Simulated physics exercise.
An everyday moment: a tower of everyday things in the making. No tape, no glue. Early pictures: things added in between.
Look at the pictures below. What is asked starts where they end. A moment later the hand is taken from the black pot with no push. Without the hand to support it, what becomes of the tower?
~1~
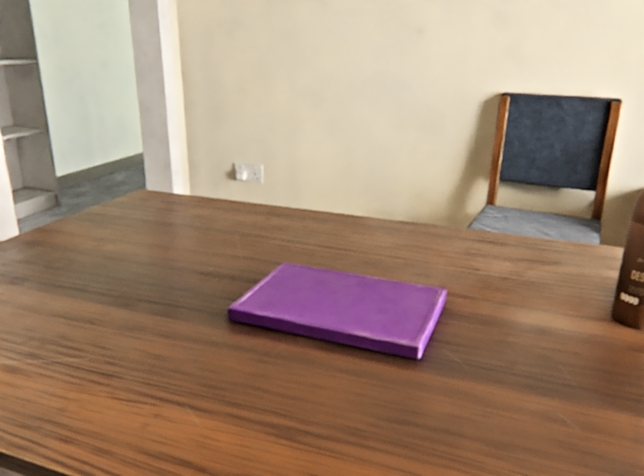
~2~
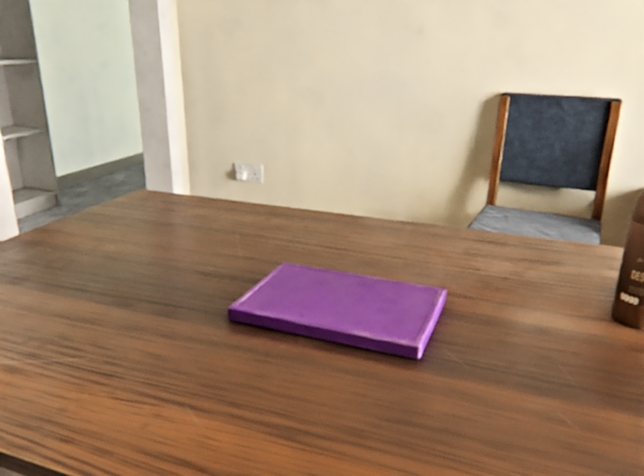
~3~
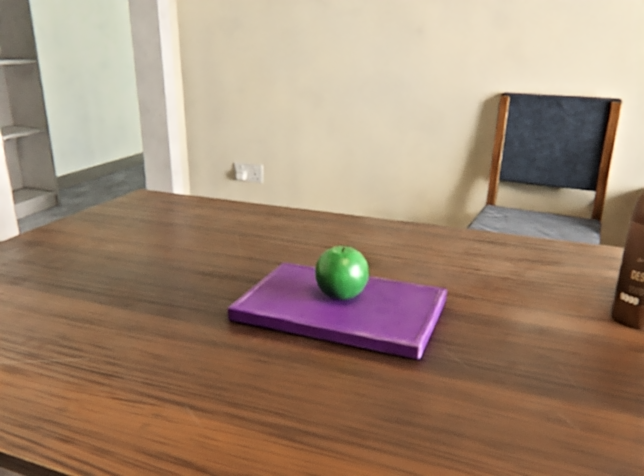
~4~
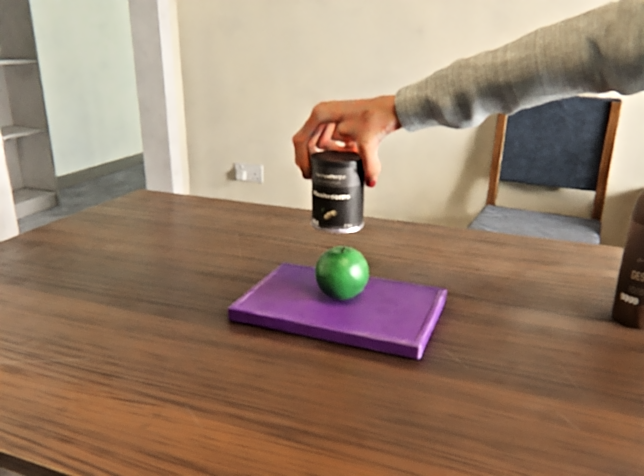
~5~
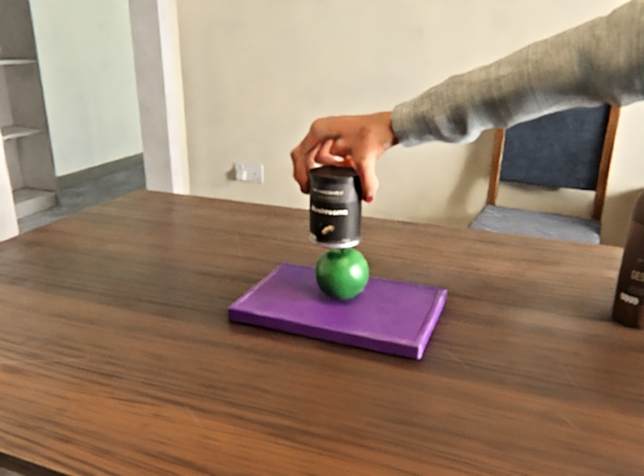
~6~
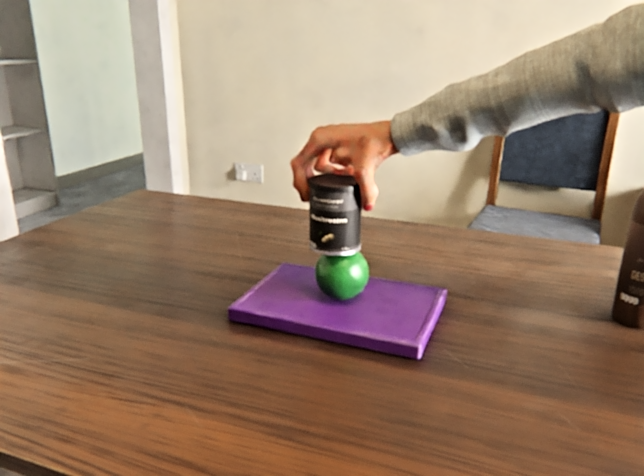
The tower collapses.
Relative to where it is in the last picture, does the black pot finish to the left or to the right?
Toward the left-hand side.
Then, 0.40 s on from there, black pot now fallen.
Then, 0.50 s on from there, things are still on the move.
Then, 0.60 s on from there, as before.
Then, 1.70 s on from there, nothing new.
In the end, fallen, black pot; the other 4 unmoved. At the end, from the last picture's camera, black pot near (229, 260). The pile gives way.
